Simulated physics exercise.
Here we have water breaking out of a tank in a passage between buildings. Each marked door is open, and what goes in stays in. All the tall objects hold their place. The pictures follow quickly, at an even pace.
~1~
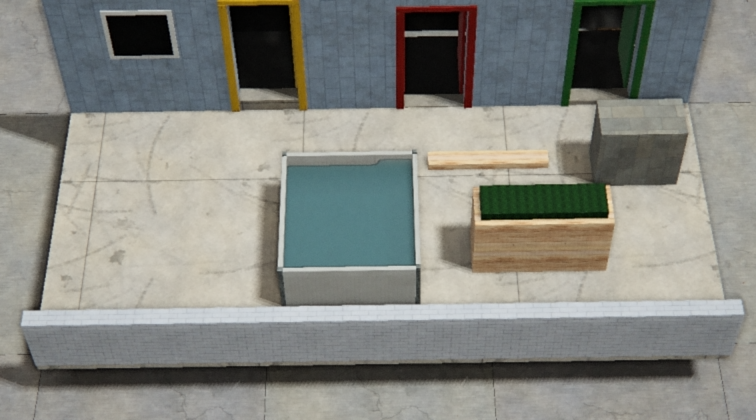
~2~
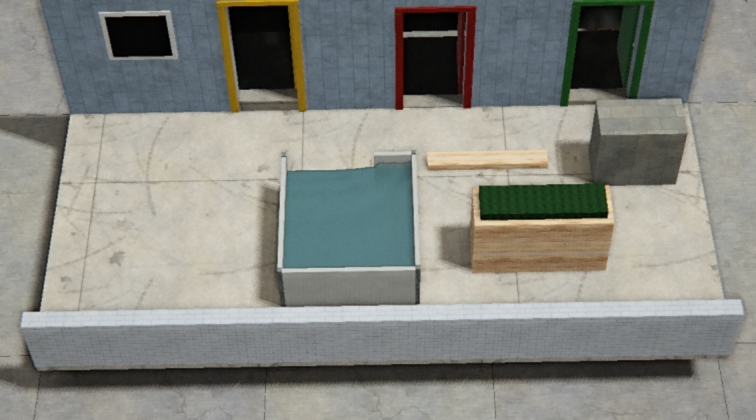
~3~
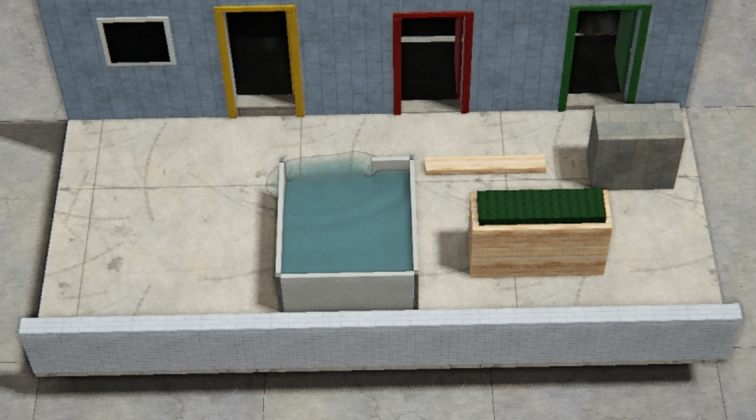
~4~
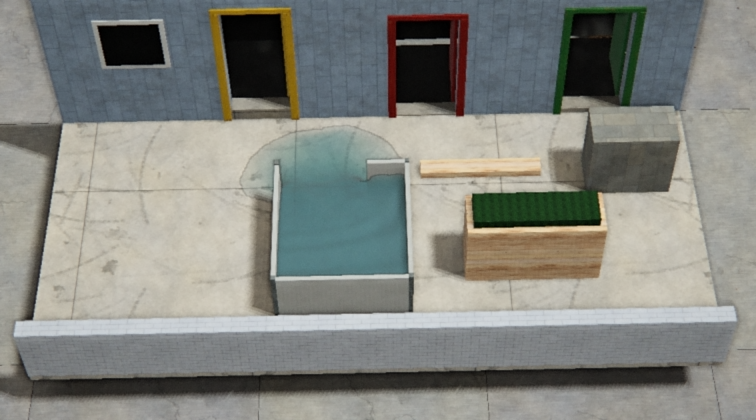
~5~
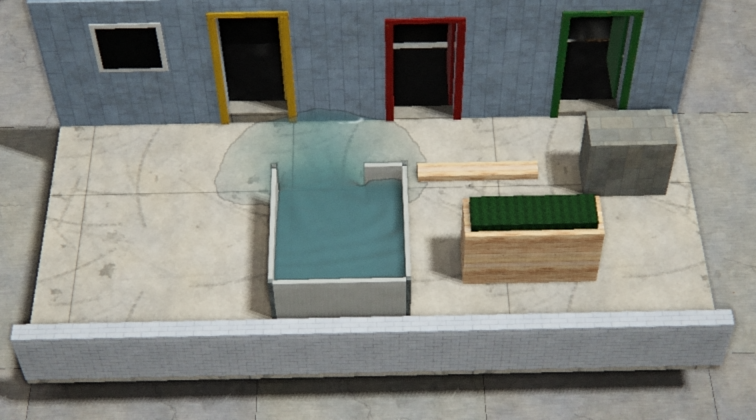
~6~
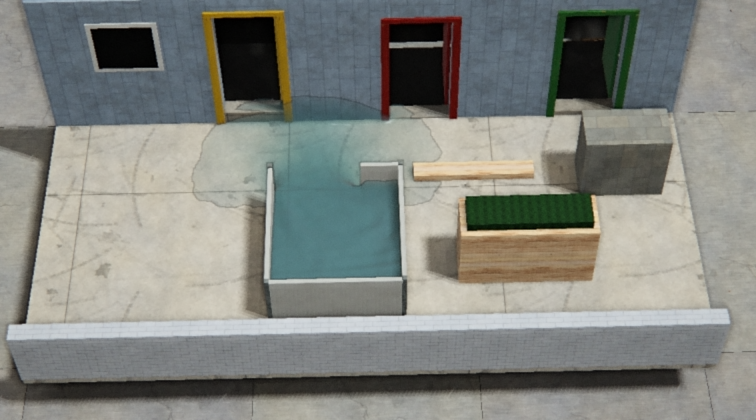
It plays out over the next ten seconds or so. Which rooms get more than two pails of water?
The yellow door takes more than that; the red door takes more than that; the green door stays under that.
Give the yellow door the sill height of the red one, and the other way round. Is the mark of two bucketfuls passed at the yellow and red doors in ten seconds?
One by one: The yellow door lets more in, the red door stays under.
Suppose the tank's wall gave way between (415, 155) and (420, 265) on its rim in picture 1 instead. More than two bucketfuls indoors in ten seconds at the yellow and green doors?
The yellow door stays under, the green door passes that mark.
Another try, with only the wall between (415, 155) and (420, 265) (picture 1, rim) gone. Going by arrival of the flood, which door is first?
First comes the green-painted one.
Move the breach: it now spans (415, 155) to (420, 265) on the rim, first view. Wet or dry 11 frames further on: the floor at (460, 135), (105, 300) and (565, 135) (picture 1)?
As listed: Under water, not flooded, wet.
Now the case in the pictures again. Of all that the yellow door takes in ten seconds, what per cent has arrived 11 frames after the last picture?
Roughly 80 per cent.
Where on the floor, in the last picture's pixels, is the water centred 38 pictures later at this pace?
Around (339, 200).
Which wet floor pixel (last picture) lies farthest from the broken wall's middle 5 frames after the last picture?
Near (108, 131).
A moment on, water covers 20 % of the floor; the yellow door over two buckets in, the red door over two buckets in, the green door not reached.
Next, water covers 30 % of the floor; the yellow door far over two buckets in, the red door over two buckets in, the green door wet at the sill, nothing in.
Then, water covers 45 % of the floor; the yellow door far over two buckets in, the red door far over two buckets in, the green door wet at the sill, nothing in.
Later, water covers 50 % of the floor; the yellow door far over two buckets in, the red door far over two buckets in, the green door wet at the sill, nothing in.
In the end, water covers 60 % of the floor; the yellow door far over two buckets in, the red door far over two buckets in, the green door wet at the sill, nothing in.
